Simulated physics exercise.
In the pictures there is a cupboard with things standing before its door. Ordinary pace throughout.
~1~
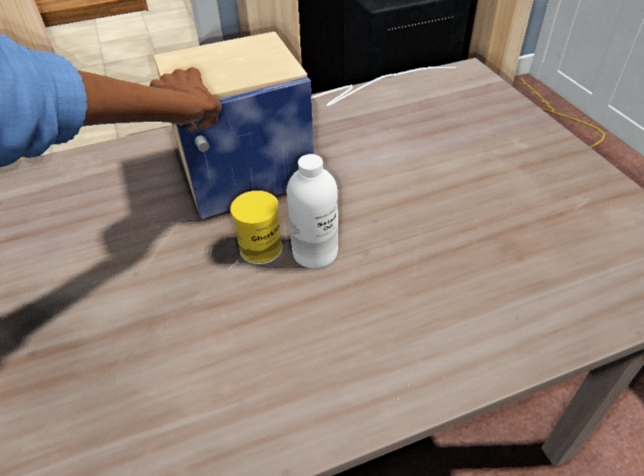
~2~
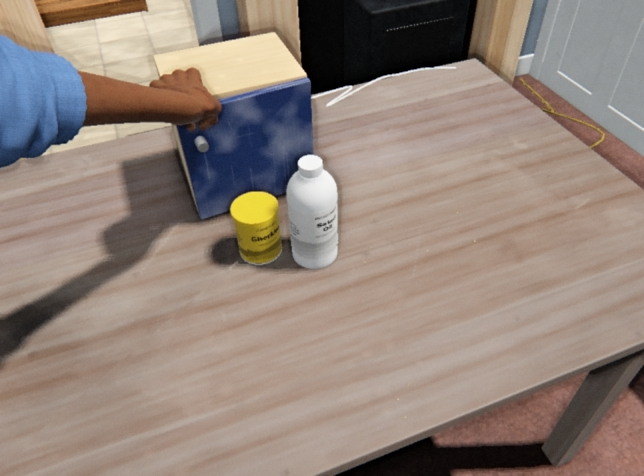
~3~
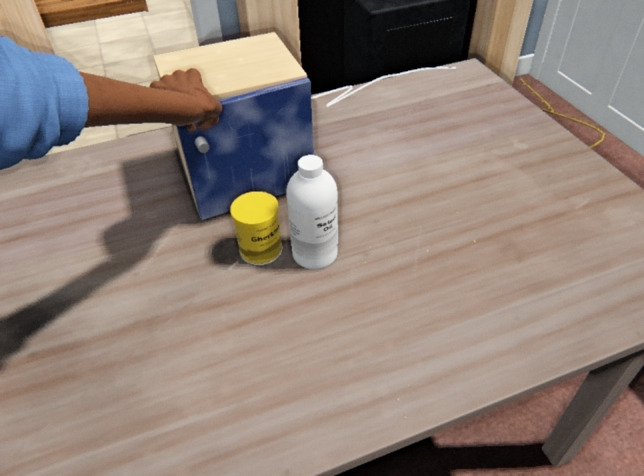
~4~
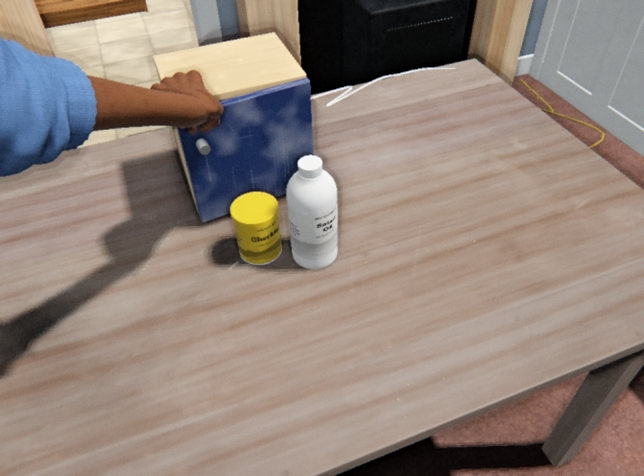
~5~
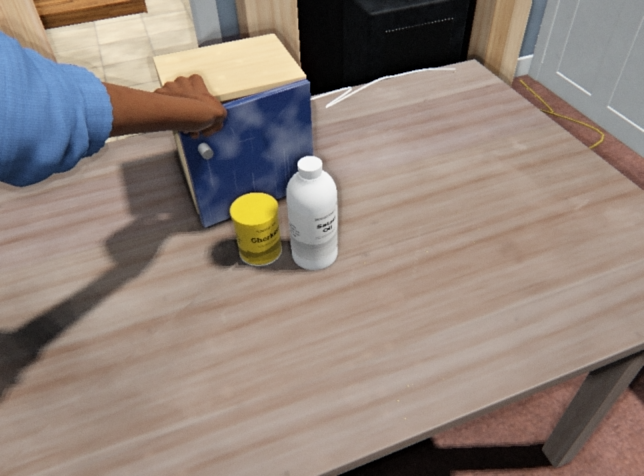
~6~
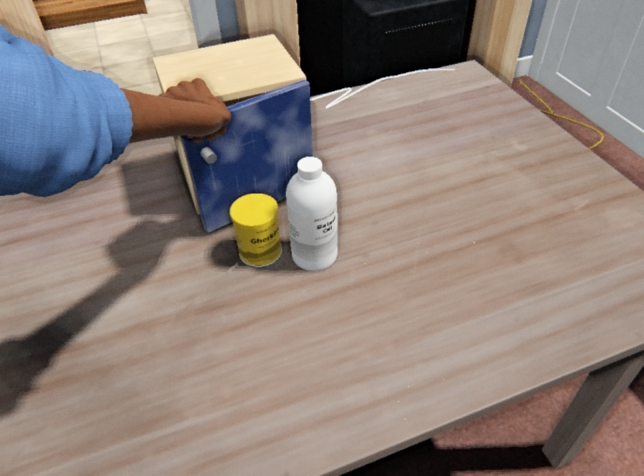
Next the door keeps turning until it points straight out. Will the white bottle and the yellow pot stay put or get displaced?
Outcome: Looks like the white bottle gets struck, looks like the yellow pot gets struck.
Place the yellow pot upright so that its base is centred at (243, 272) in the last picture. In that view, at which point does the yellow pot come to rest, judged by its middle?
(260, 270).
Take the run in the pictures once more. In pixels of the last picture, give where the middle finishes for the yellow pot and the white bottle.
Final spots: First object (380, 265), second object (388, 210).
Then, 0.78 s after the last picture, door 46° open; white bottle moved a little near (332, 216); yellow pot moved about its own width near (287, 248).
Then, 1.18 s after the last picture, door 63° open; white bottle moved about its own width near (363, 215); yellow pot moved well along near (324, 257).
Then, 1.48 s after the last picture, door 76° open; white bottle moved about its own width near (384, 211); yellow pot moved well along near (356, 259).
At rest, the white bottle gets knocked, near (388, 210); the yellow pot gets knocked, near (380, 265).
